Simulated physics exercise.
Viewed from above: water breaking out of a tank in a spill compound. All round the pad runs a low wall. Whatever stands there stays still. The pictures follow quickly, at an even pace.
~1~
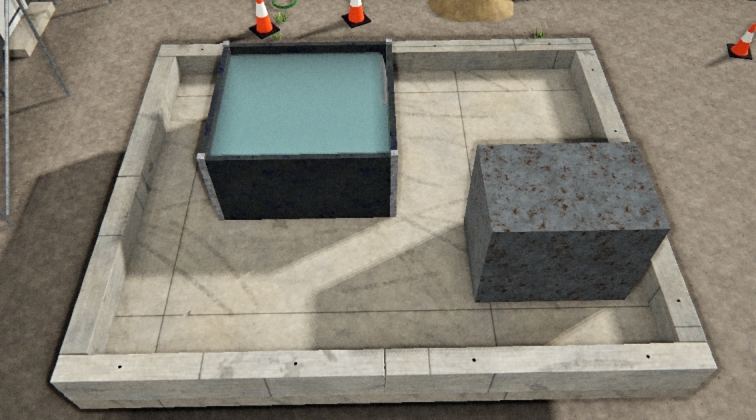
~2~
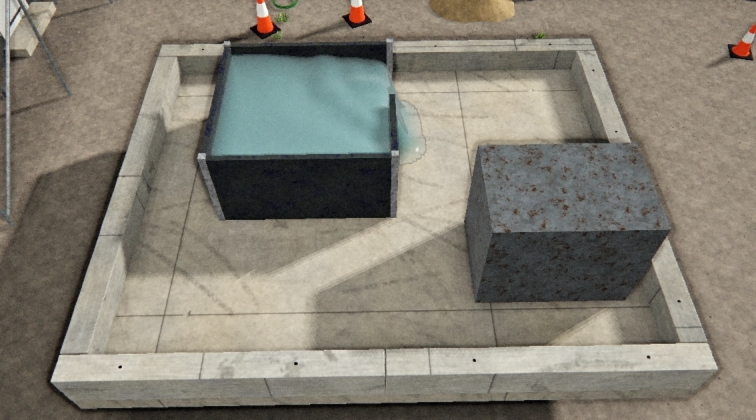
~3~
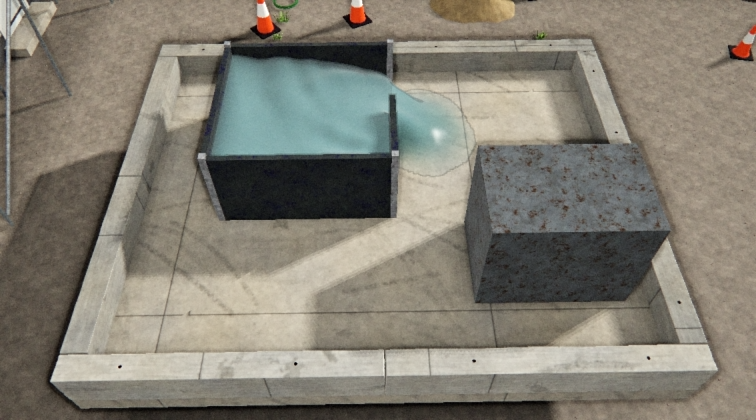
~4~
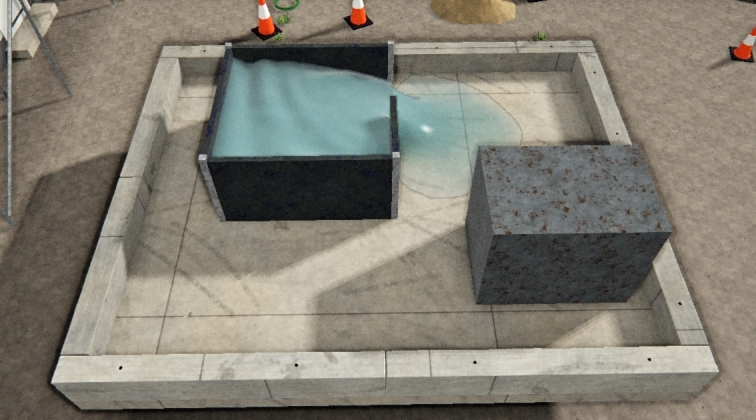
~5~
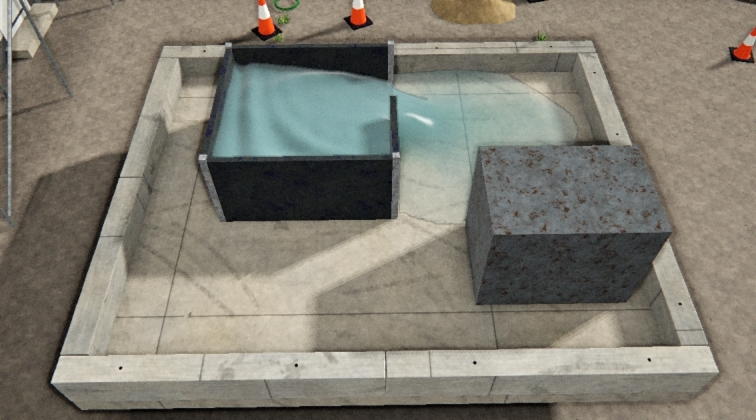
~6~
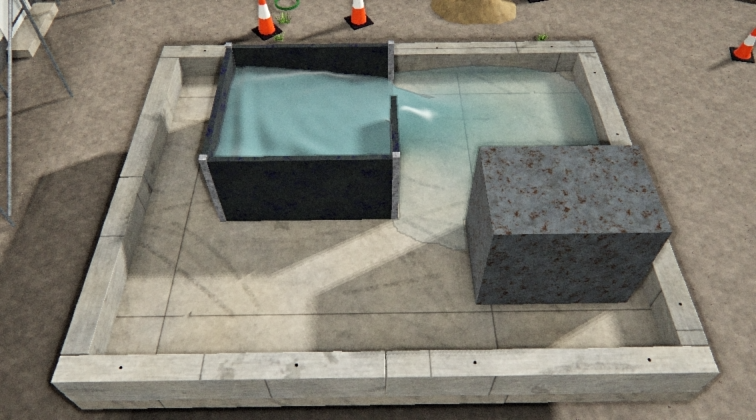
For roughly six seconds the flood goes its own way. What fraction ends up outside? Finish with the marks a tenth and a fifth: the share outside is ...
The share outside is not even a tenth.
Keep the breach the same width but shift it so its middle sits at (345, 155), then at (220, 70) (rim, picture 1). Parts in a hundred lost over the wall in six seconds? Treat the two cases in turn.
It works out to some 8 per cent the first time and some 18 per cent the second.
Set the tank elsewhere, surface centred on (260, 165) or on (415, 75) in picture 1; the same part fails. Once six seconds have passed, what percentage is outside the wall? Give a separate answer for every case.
First case around 4 percent, second around 16 percent.
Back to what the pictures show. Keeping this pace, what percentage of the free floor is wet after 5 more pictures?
Estimate: Some 35 in a hundred.
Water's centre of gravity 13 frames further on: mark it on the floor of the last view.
The centre of mass sits at about (434, 156).
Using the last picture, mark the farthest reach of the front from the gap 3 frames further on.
Roughly (630, 256).
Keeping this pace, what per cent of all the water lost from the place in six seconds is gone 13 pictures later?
Around 80 % of the total, roughly.
A moment on, water covers 30 % of the floor; the low wall has let 0 % over.
Next, water covers 35 % of the floor; the low wall has let 1 % over.
Then, water covers 40 % of the floor; the low wall has let 6 % over.
Later, water covers 60 % of the floor; the low wall has let 7 % over.
In the end, water covers 80 % of the floor; the low wall has let 7 % over.
